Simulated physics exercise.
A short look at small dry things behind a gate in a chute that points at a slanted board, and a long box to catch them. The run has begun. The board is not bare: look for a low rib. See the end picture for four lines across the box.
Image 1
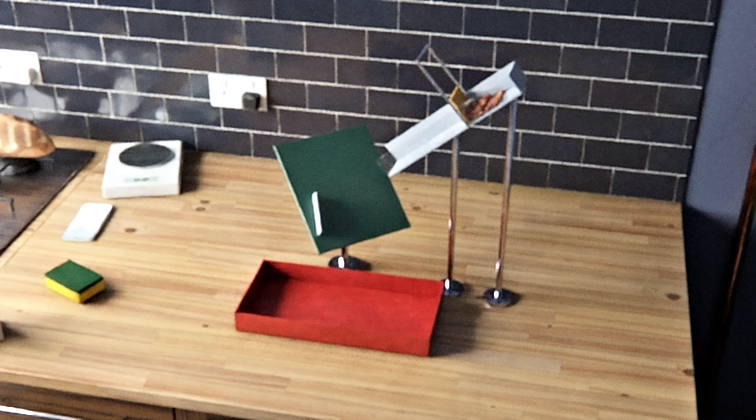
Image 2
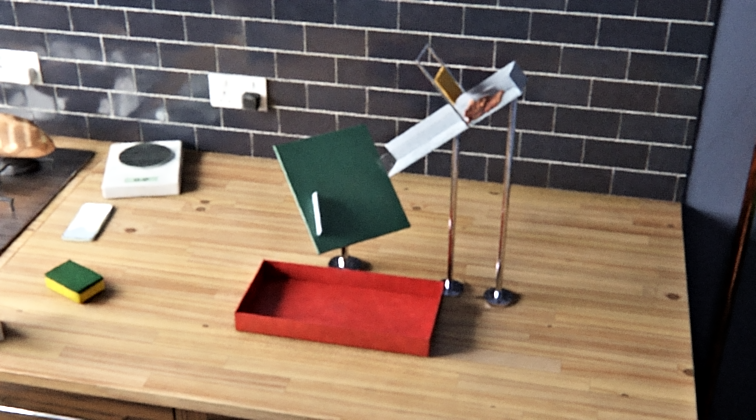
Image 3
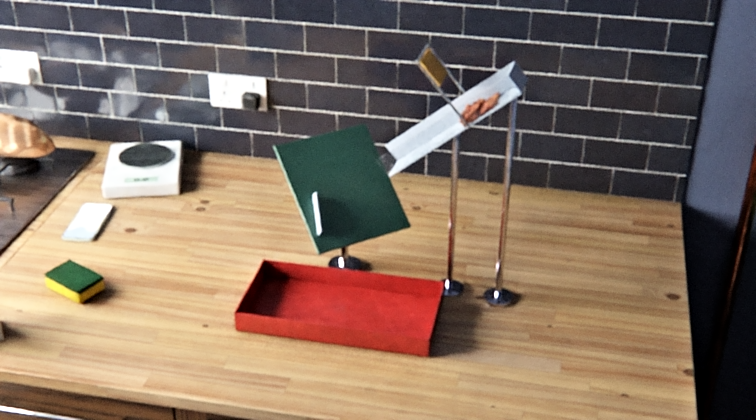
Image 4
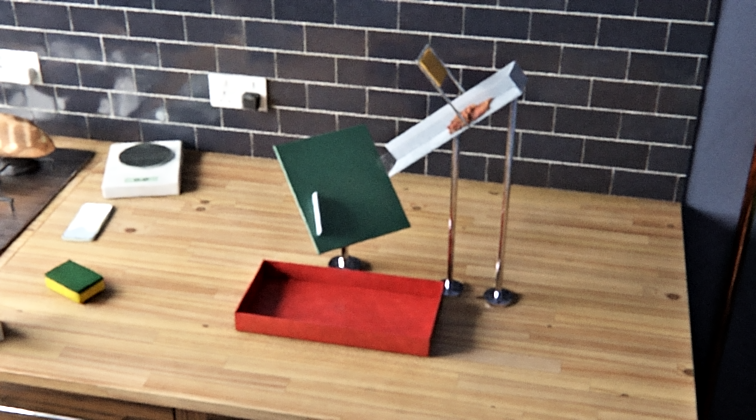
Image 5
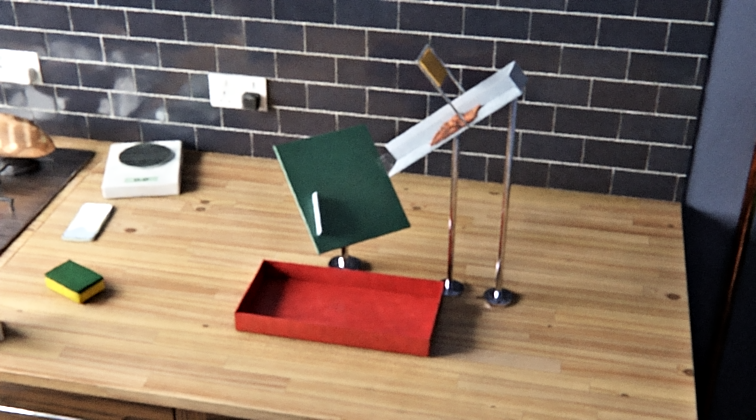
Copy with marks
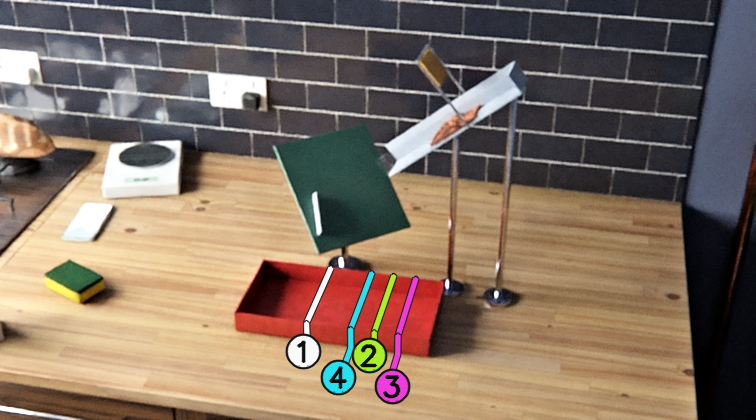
A small gold-coloured gate swings up at the raised end of a pale, sloping chute, clearing the way for a clump of reddish-brown pieces behind it. The pieces then slide down and left along the chute toward a tilted green board, while the red box below stays still and empty.
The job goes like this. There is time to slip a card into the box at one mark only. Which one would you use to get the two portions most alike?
The answer is line 4.
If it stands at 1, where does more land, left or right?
More lands on the right.
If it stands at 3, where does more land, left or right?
More lands on the left.
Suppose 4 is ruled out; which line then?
Line 2.
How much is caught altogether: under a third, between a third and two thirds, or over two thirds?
About that: Over two thirds.
On the marked copy, line 1 crosses the front rim at (306, 322); line 2 crosses the front rim at (374, 331); line 3 crosses the front rim at (398, 334); line 4 crosses the front rim at (350, 328).
With 1, of what is caught, a stray few on the left of the divider, nearly all on the right.
With 2, of what is caught, most on the left of the divider, about a quarter on the right.
With 3, of what is caught, nearly all on the left of the divider, a stray few on the right.
With 4, of what is caught, about two thirds on the left of the divider, about a third on the right.
